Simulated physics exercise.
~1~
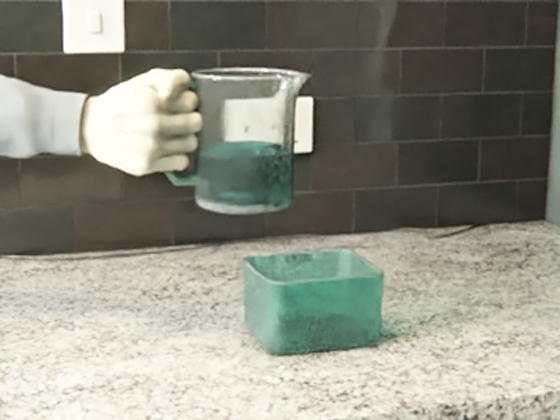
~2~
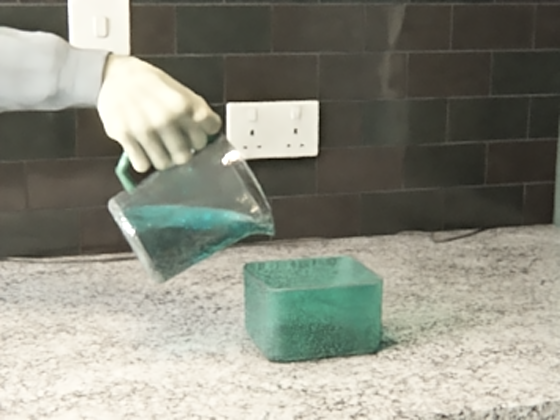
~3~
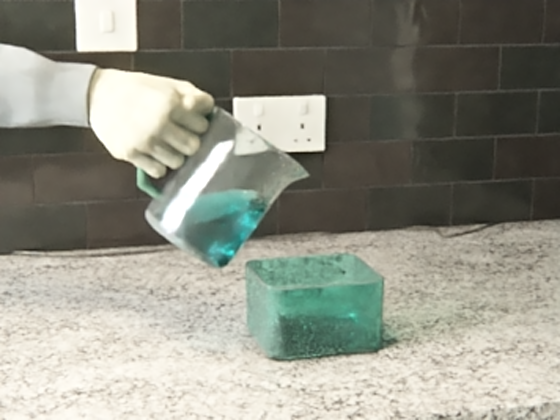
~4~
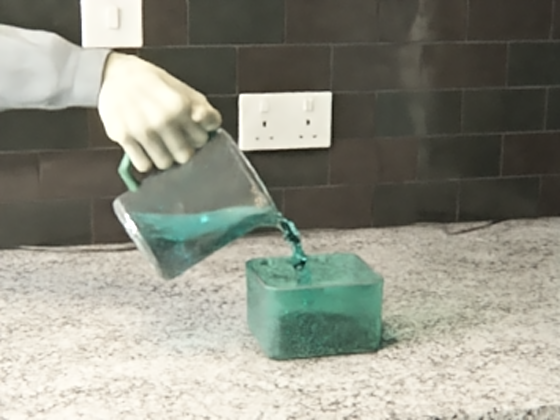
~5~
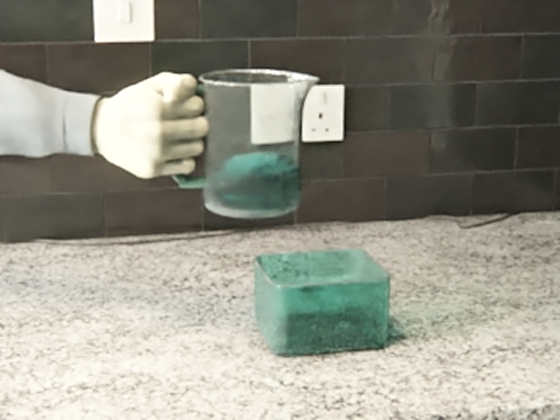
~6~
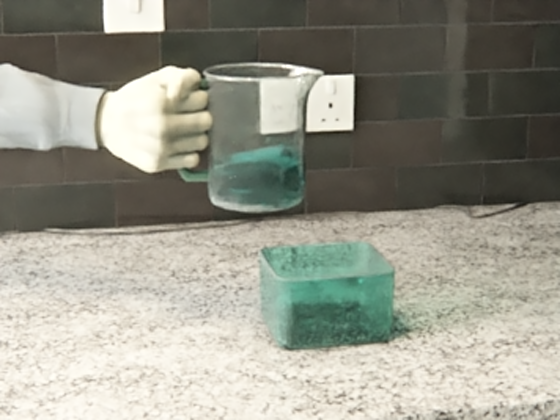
On a speckled stone counter against dark tiles, a pale hand tipped a clear jug of teal water towards a small green tub, eased it back, then tipped again and poured some in, finally holding the jug level above the tub with some water left.
